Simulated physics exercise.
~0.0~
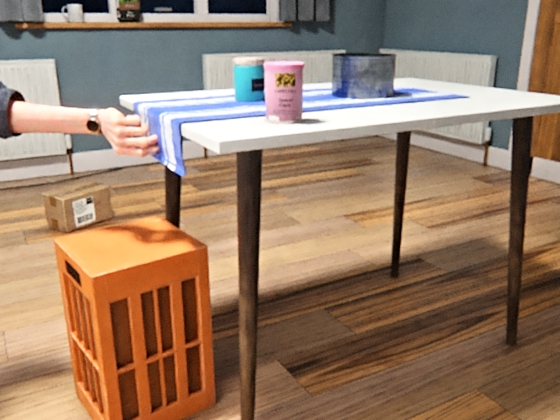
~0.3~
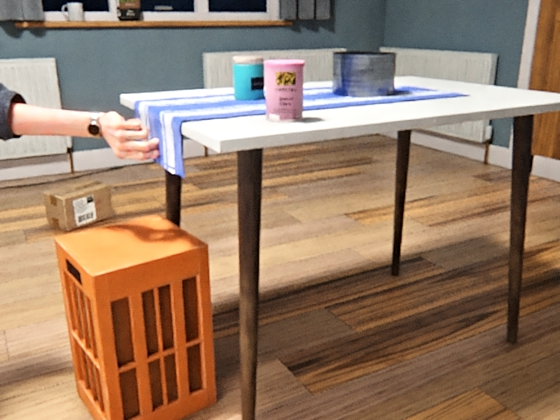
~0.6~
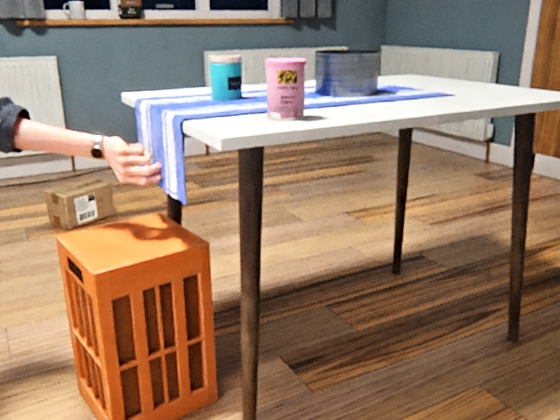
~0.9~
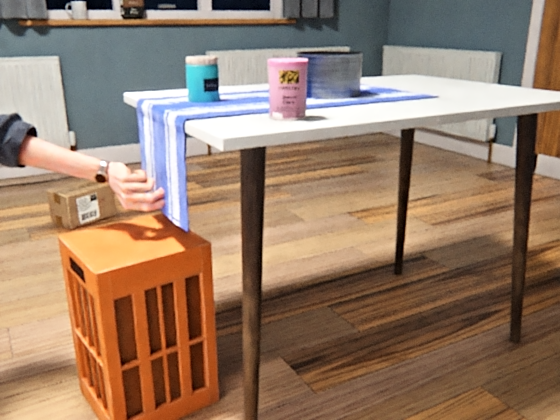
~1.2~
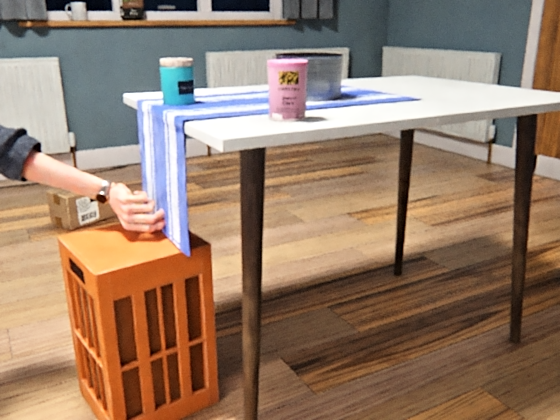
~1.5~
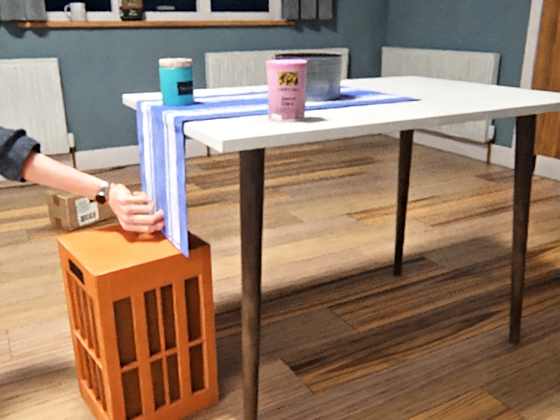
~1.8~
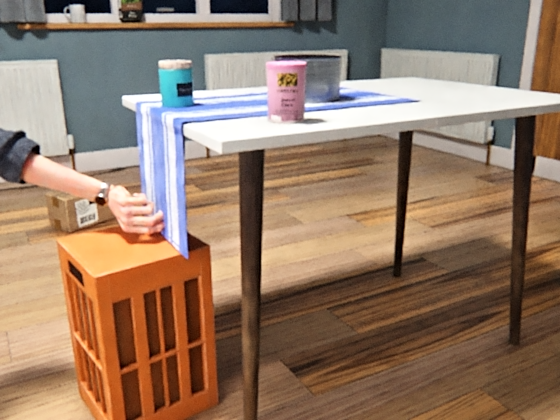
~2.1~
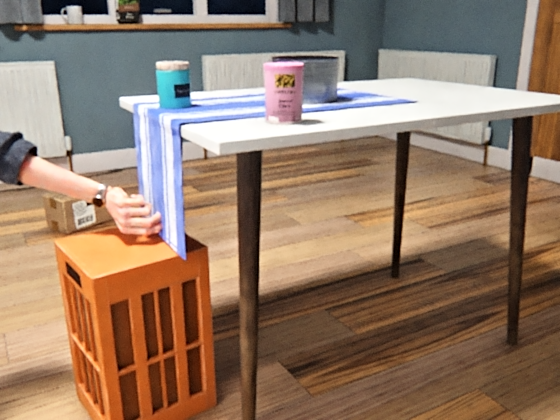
A hand slowly pulled a blue striped tea towel down over the left end of a white table, carrying a turquoise jar and a pot left until the hem reached an orange crate, with the jar still upright and the pink tin unmoved.
